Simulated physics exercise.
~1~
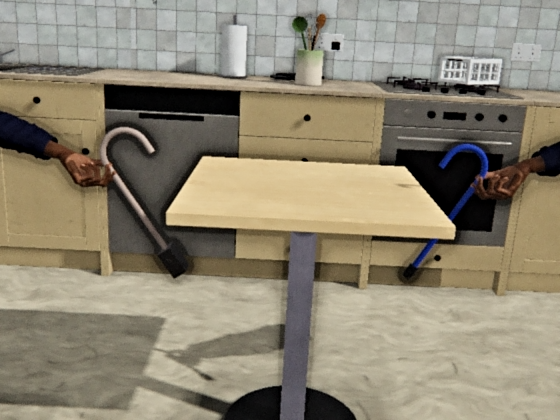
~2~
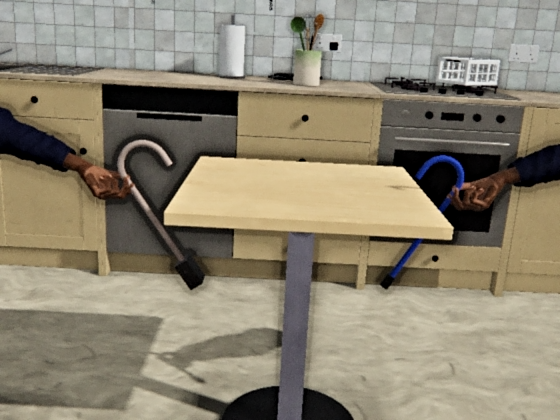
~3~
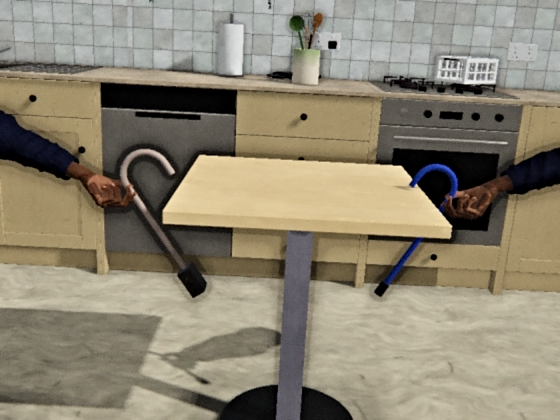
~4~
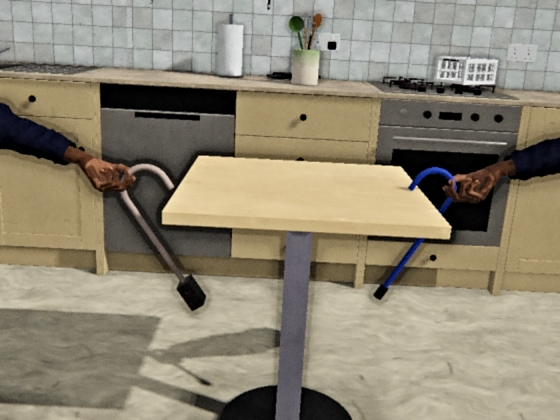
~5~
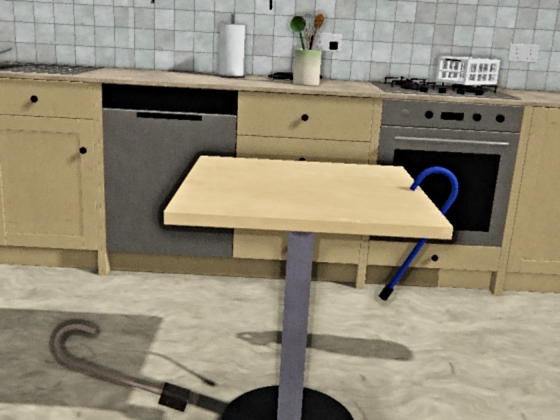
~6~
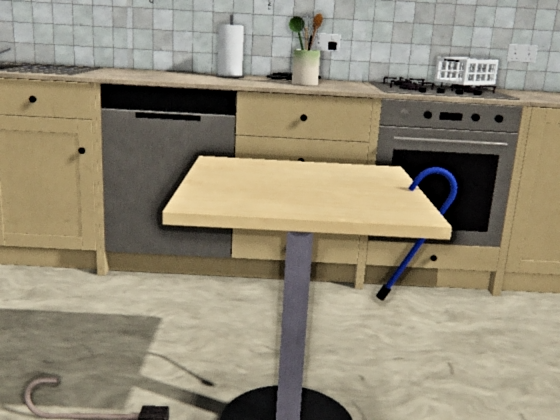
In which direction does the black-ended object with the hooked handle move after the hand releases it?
It moves down, dropping from beside the left edge of the table to the floor.
